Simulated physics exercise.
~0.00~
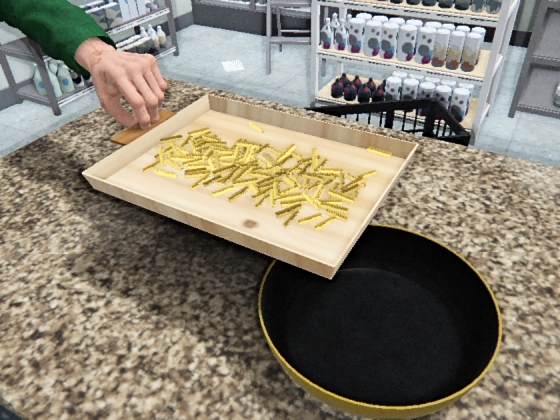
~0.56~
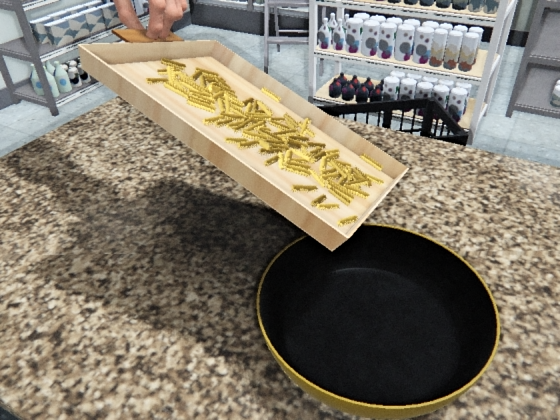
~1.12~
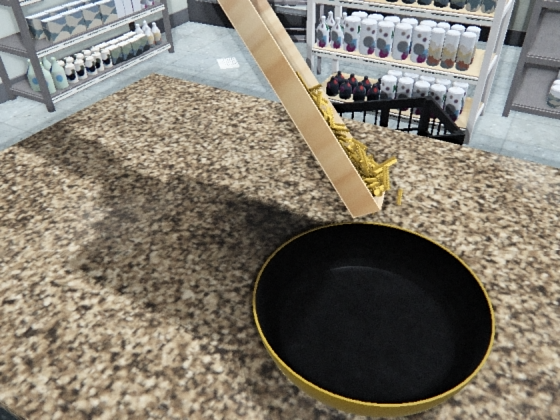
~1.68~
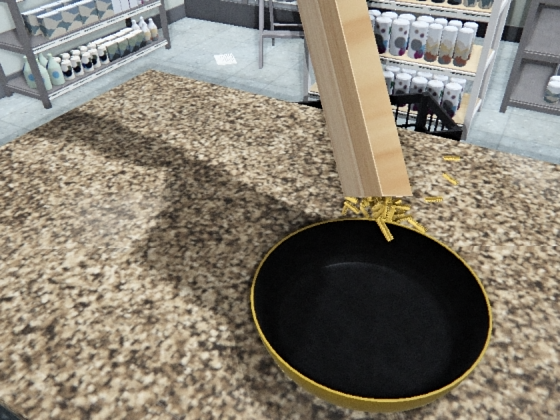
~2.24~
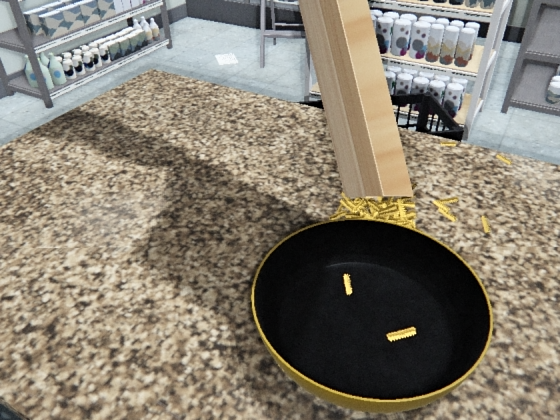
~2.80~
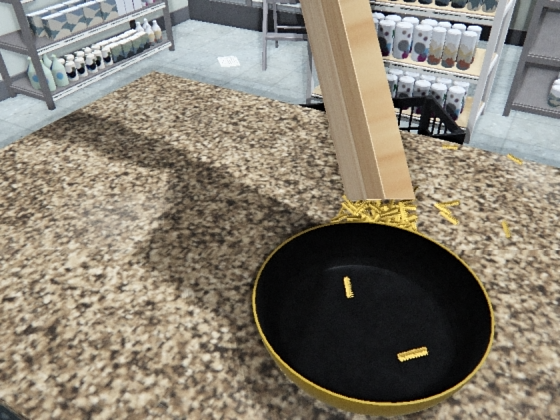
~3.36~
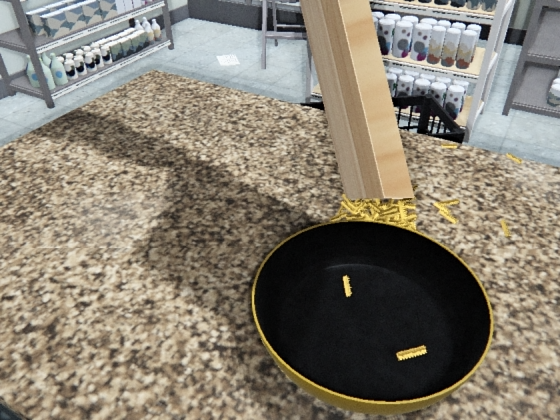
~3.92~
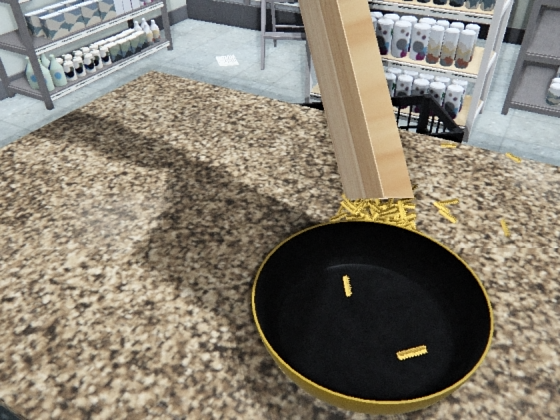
Hand by a wooden tray of dry pasta, the tray tipping steeply and spilling pieces behind a black pan, two landing inside.
